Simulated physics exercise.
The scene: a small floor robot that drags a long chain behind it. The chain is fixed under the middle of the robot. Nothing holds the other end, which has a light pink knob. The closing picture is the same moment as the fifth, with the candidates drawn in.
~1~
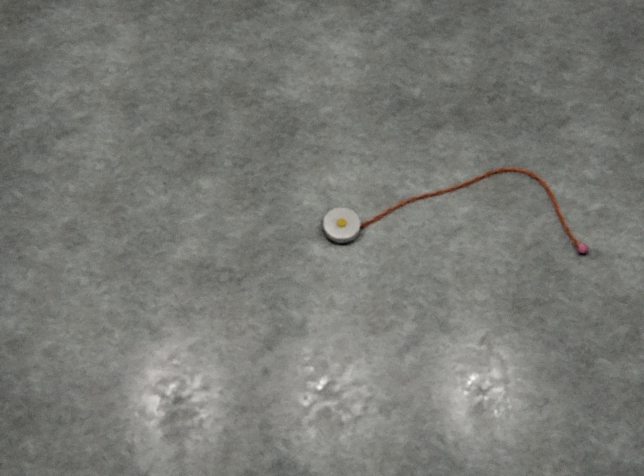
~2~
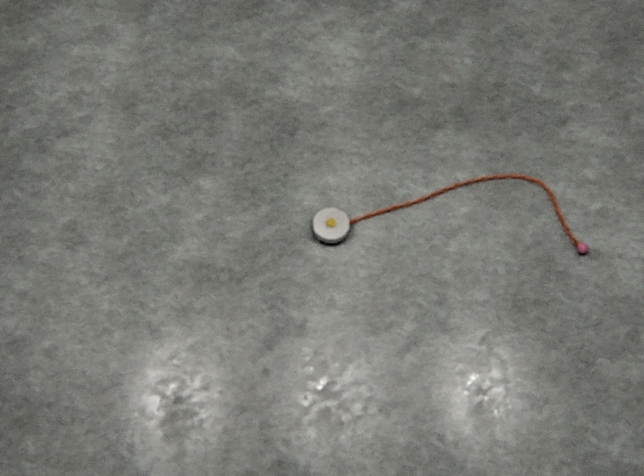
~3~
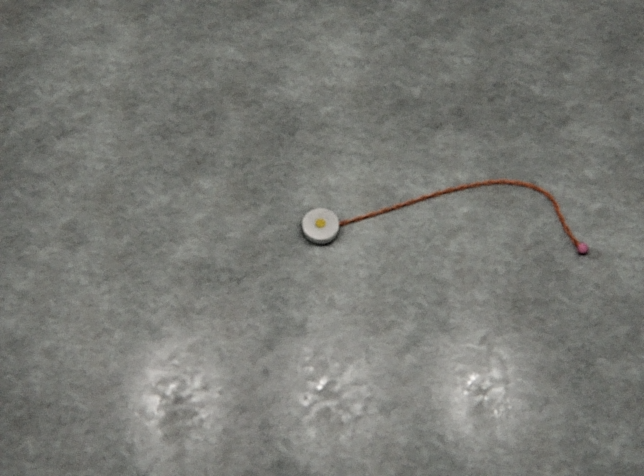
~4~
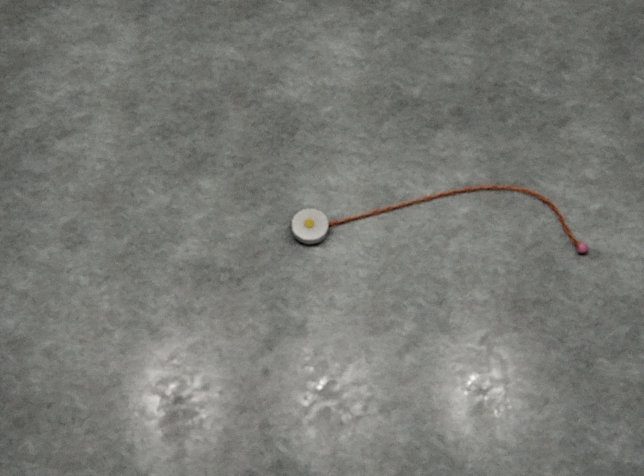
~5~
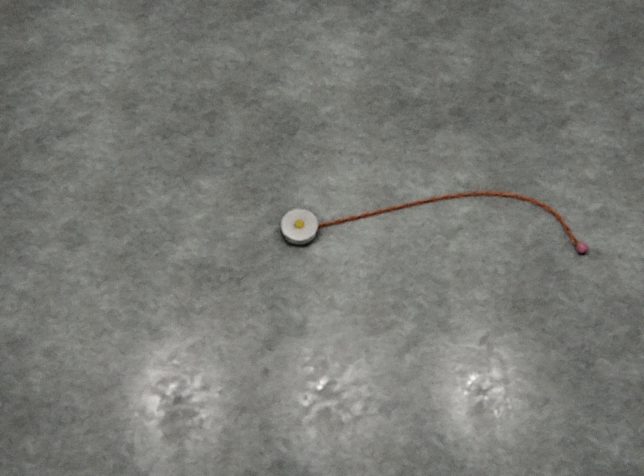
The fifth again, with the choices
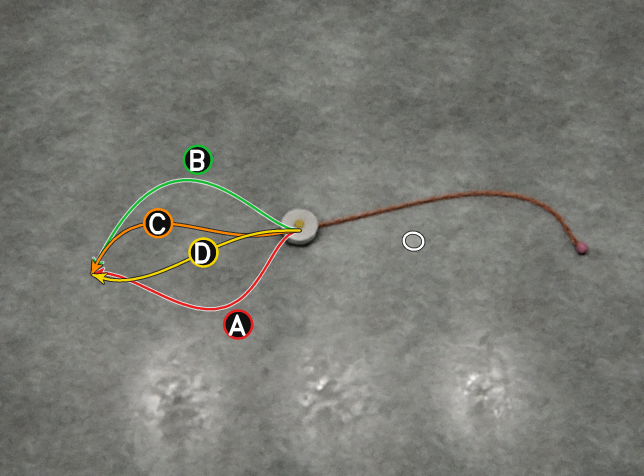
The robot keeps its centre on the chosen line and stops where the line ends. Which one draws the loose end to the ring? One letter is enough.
With A the free end lies on the ring.
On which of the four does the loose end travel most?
Route B.
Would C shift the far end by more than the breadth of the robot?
Yes.
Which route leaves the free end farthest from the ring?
Route B.
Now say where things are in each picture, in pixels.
The first picture shows robot (342, 226); free end (583, 248).
The second picture shows robot (331, 226); free end (583, 248).
The third picture shows robot (321, 227); free end (583, 248).
The fourth picture shows robot (310, 227); free end (583, 248).
The fifth picture shows robot (300, 227); free end (582, 248).
On the marked copy, A from (300, 230) via (211, 309) to (92, 274); B from (300, 230) via (182, 180) to (93, 272); C from (300, 230) via (185, 226) to (92, 274); D from (300, 230) via (195, 256) to (93, 275); the ring at (414, 241).
With A. Early on, robot (242, 294), middle of the chain (391, 233), free end (543, 222).
Further on, robot (154, 289), middle of the chain (320, 266), free end (469, 224).
At the end, robot (90, 271), middle of the chain (258, 266), free end (413, 238); the free end is on the ring.
As for the rest, B leaves the free end at (397, 206); C leaves the free end at (405, 219); D leaves the free end at (410, 223).
